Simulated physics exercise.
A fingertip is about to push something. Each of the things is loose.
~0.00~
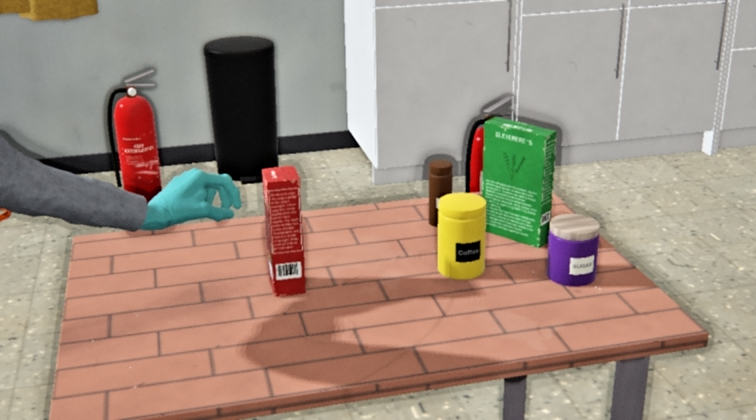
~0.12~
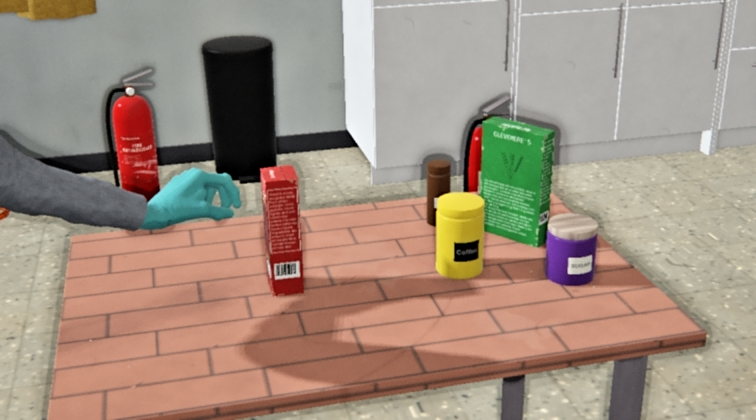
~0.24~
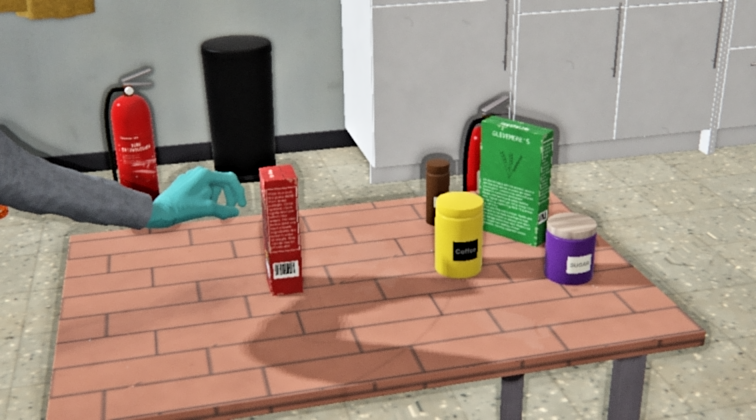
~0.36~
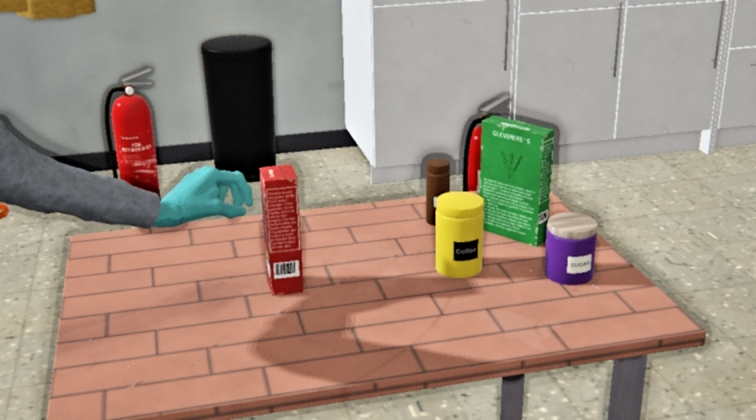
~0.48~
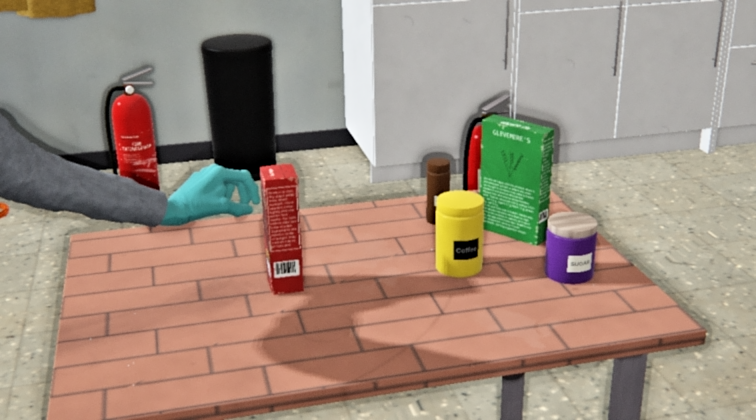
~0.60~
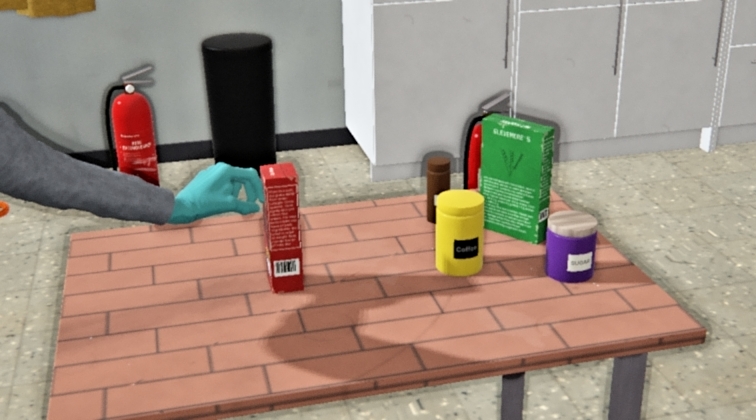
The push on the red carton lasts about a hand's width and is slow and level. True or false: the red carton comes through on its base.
False.
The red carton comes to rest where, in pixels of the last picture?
At about (367, 260).
Around 1.30 s, red carton rocked 31° from its first pose near (316, 225).
Around 1.50 s, red carton on its side near (364, 262).
Finally (2.5 s), down or leaning hard on the table, red carton. Final places as the last picture's camera would see them, red carton near (367, 260).
